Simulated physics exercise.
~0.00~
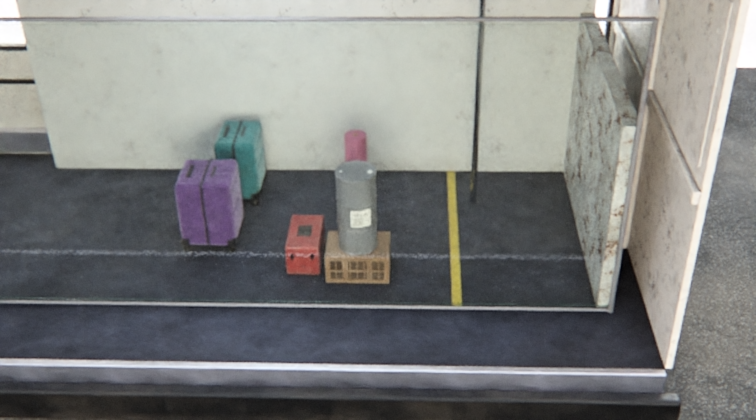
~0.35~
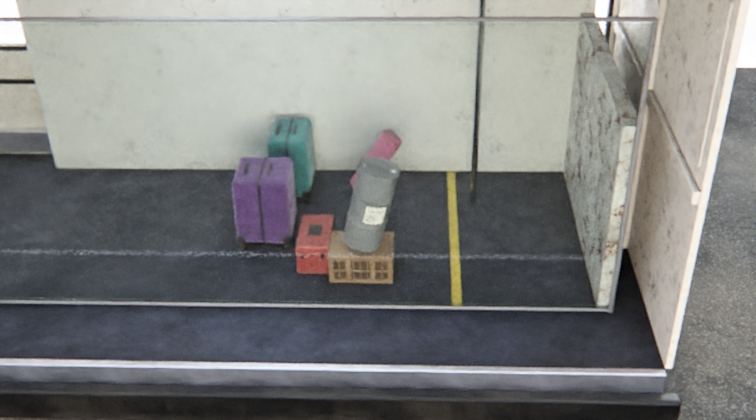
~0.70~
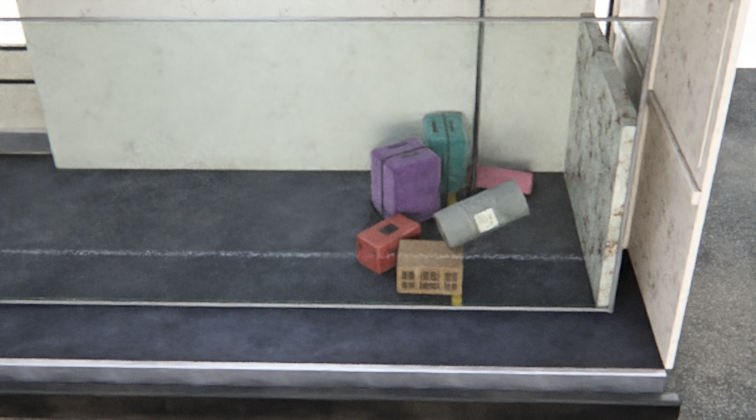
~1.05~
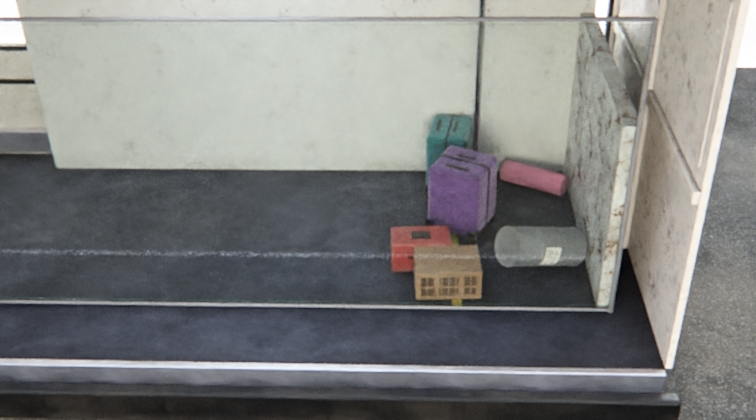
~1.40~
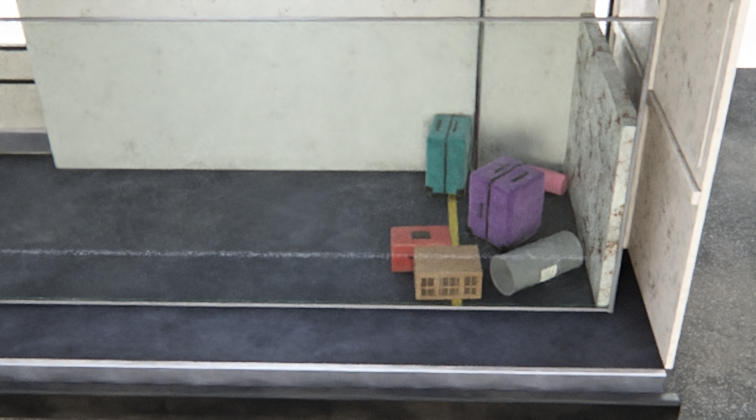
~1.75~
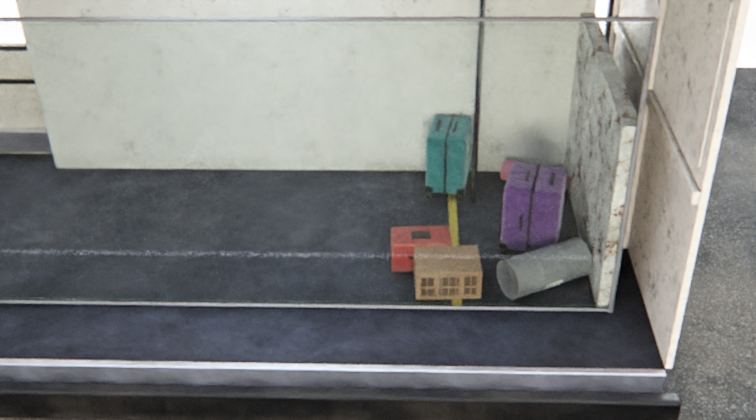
Two wheeled cases, a red toolbox and a brown crate slid right as a grey drum and pink roll toppled; the purple case, drum and roll crossed the yellow line, while the toolbox and crate stopped short and the teal case halted beside it.
